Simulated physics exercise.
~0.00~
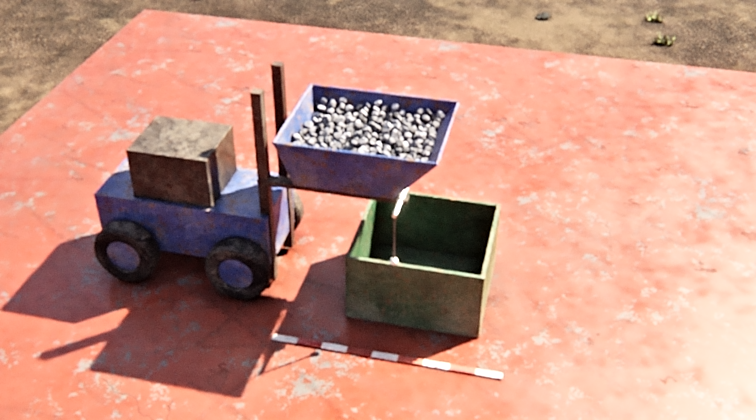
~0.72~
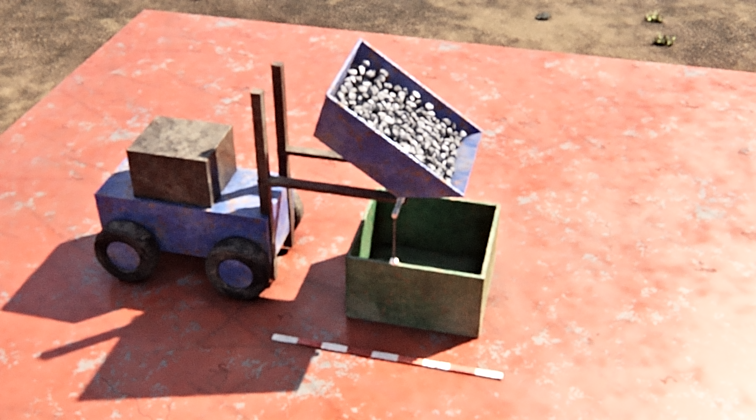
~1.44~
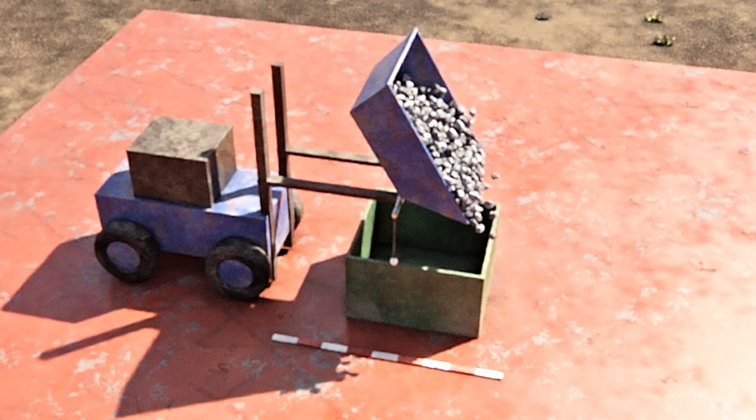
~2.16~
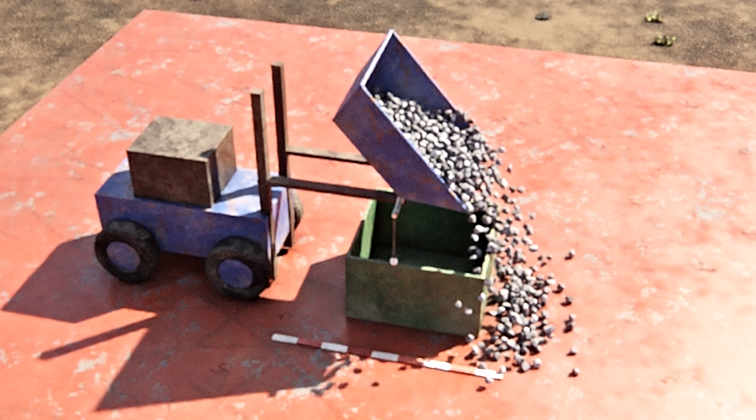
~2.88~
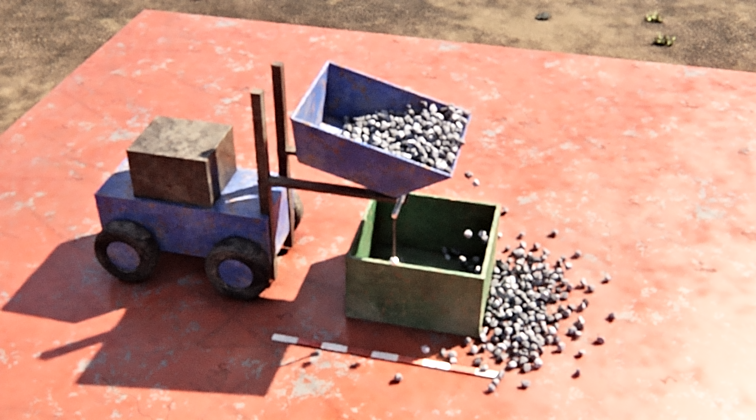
A blue skip full of pale grey stones, held on the forks of a small blue truck at left, hangs above an open green bin on a weathered red floor, seen from the side and slightly above in sunlight. The skip tips steeply down to the right, and the stones slide toward its lower edge. They pour over the bin's right side, most of them landing on the floor beyond it, near a red and white staff. The skip then swings back to a slight tilt, still holding most of its load, with only a few stones in the bin.
